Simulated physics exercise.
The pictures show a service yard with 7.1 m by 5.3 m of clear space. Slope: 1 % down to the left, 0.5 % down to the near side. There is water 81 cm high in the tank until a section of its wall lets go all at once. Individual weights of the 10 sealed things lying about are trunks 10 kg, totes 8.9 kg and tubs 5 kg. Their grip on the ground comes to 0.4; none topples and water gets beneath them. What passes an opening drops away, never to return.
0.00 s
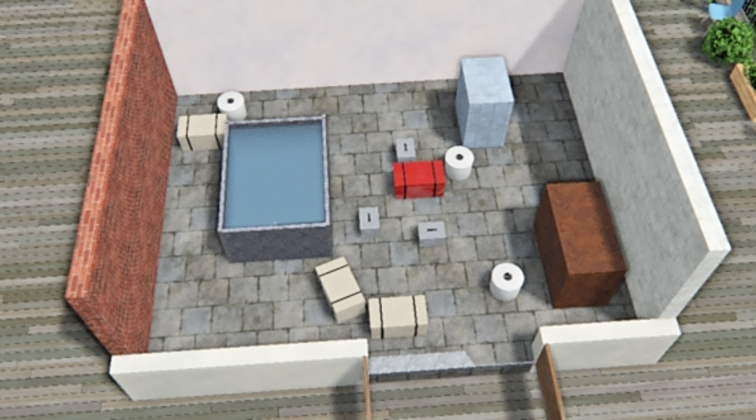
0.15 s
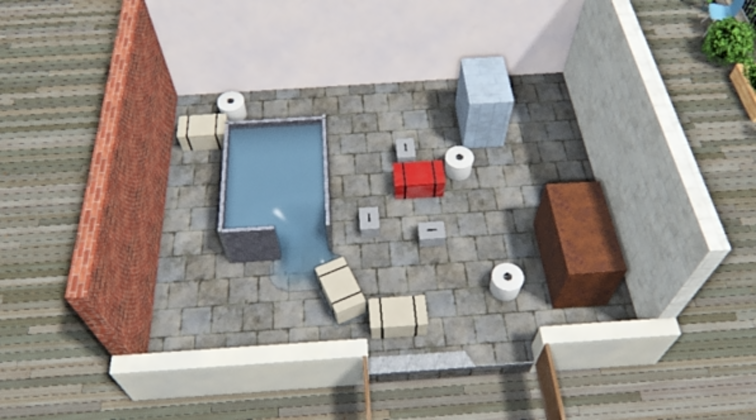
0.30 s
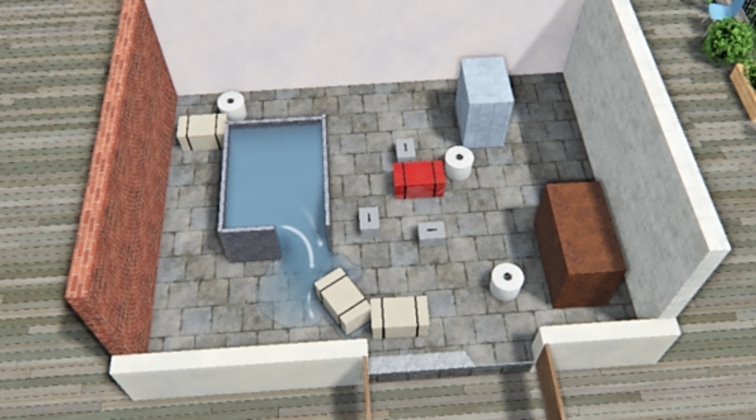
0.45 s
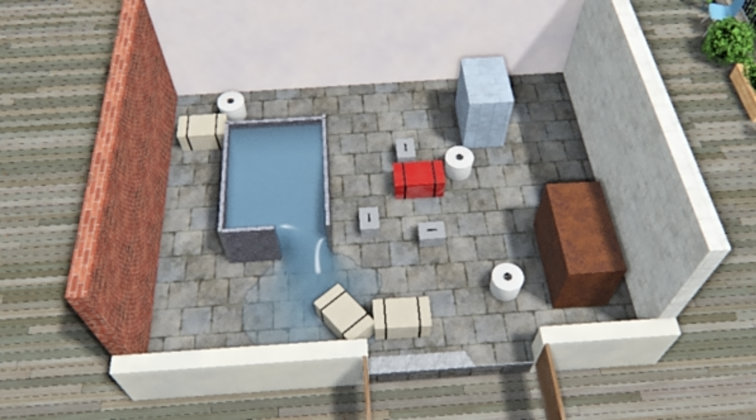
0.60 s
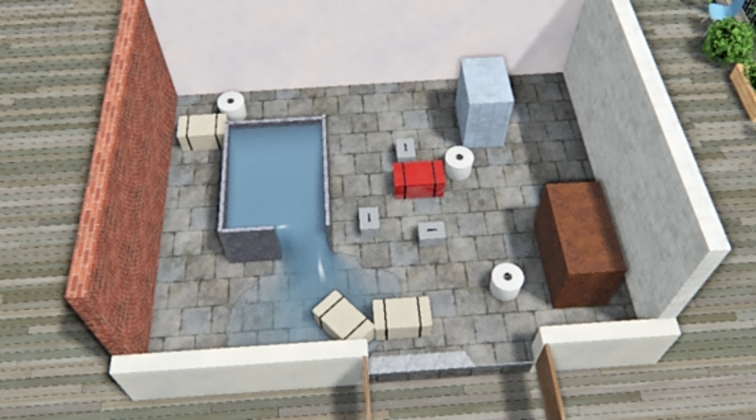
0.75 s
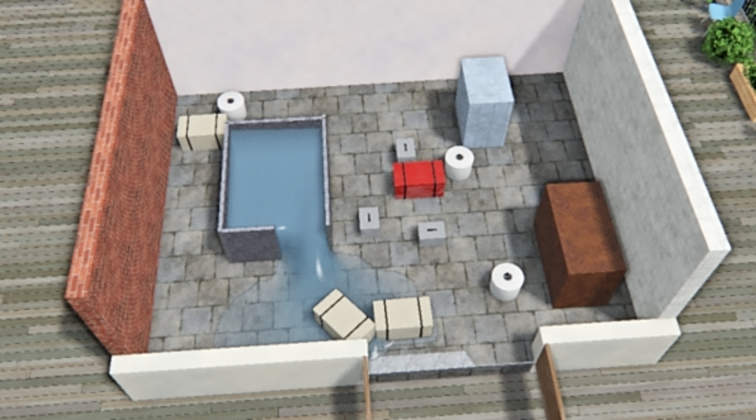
The clip opens on a walled, paved yard with a full water tank, pale boxes and a red trunk. A gap appears at the tank's near right corner and water pours out, pushing and turning one pale box, which nudges its neighbor slightly, while the pool widens and the trunk stays still.
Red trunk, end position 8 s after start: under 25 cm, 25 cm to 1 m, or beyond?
Under 25 cm.
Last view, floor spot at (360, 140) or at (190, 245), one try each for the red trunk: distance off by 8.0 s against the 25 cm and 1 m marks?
Results, in order: Displaced moderately, then borne far off.
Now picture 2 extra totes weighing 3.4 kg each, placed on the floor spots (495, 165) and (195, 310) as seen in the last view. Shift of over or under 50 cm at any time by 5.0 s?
Taking them in order, they come out smaller and greater.
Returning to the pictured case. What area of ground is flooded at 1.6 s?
Close to 10.5 m2, I'd say.
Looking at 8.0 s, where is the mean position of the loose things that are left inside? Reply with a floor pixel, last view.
The average lands around (418, 186).
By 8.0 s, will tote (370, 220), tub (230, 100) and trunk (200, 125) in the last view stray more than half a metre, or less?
Item by item, they came out below the mark, above the mark and above the mark.
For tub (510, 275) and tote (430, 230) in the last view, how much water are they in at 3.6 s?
Depth approx. 4 cm / 0 cm.
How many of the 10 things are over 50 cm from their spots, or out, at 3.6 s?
By then the count is 3.
After 1.6 s the red trunk is near (419, 173), 0.0 m from its start, aground; 1 of 10 are out; 1 afloat.
After 3.6 s the red trunk is near (419, 173), 0.0 m from its start, aground; 1 of 10 are out; 1 afloat.
After 5.6 s the red trunk is near (419, 173), 0.0 m from its start, aground; 1 of 10 are out; 1 afloat.
After 8.0 s the red trunk is near (419, 173), 0.0 m from its start, aground; 1 of 10 are out; 0 afloat.
